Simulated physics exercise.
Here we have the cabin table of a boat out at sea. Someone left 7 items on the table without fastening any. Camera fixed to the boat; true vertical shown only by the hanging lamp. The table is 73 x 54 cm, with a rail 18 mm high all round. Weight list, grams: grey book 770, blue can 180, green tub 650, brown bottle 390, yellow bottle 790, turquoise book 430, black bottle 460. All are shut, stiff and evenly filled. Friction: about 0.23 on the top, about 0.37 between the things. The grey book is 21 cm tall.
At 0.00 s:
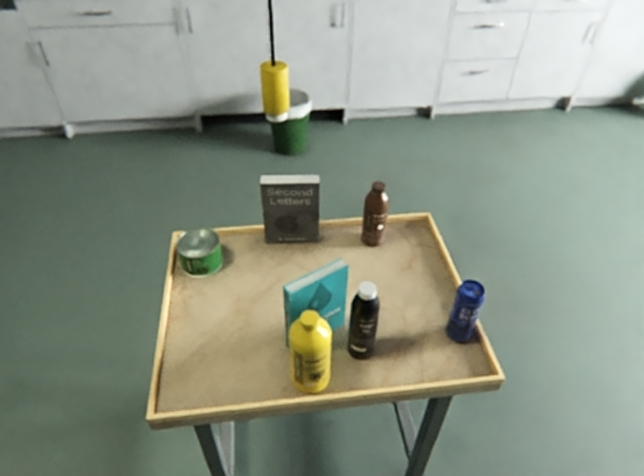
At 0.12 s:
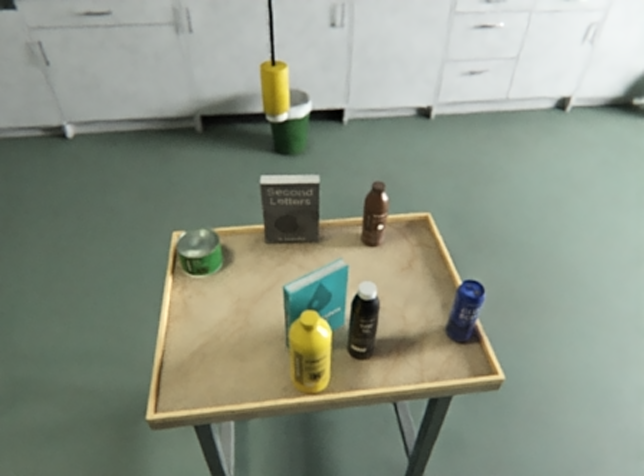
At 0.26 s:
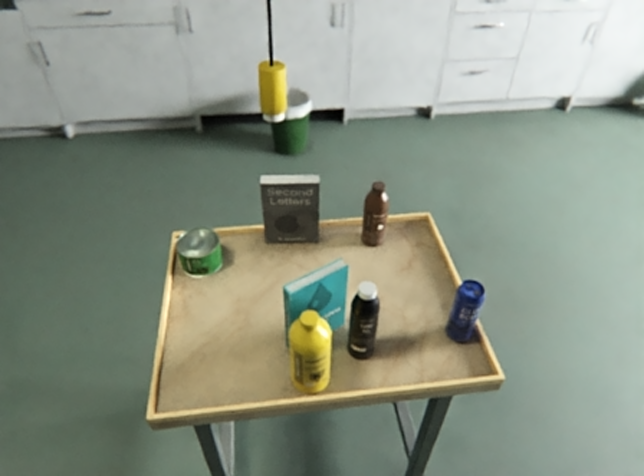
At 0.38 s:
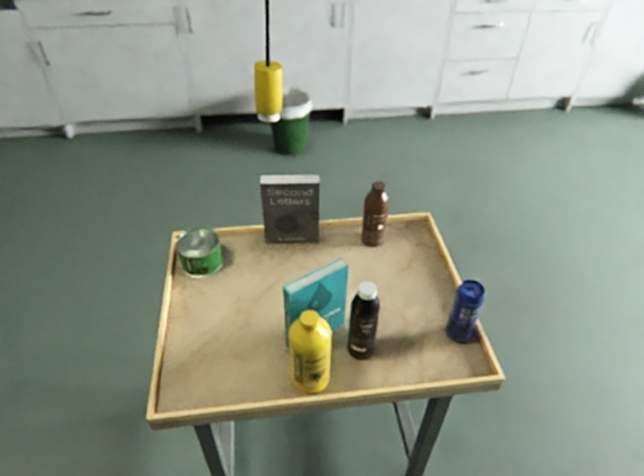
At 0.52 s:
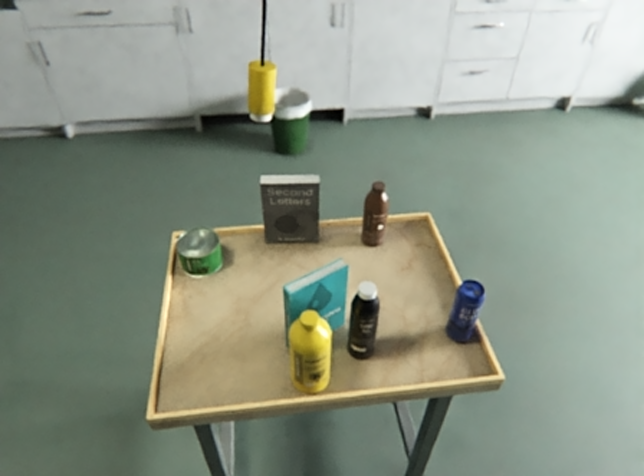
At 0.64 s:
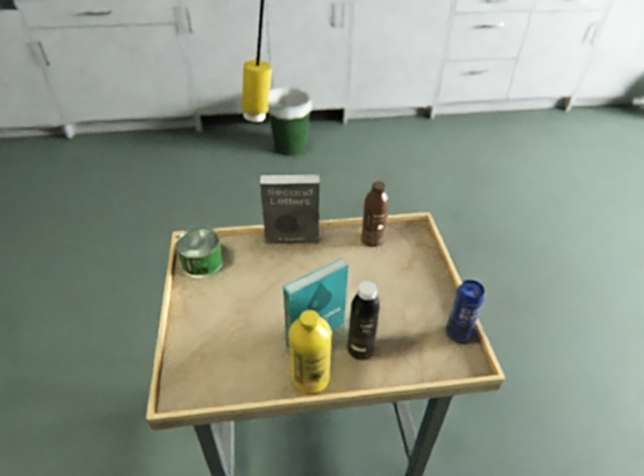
In a boat cabin, a hanging yellow lamp swinging slightly left beyond a railed table of books, bottles and cans, all staying still.
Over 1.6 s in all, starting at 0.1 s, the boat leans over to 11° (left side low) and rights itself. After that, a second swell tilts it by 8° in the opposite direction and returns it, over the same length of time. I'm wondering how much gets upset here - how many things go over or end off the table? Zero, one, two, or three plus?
I'd say nothing does.
After 1.14 s, heel 9°, left side down.
After 1.94 s, heel 2°, right side down.
After 2.64 s, heel 8°, right side down.
After 3.34 s, boat level.
At rest (3.8 s), all 7 in place, give or take 5 cm. In the last view, grey book near (291, 211), blue can near (464, 312).
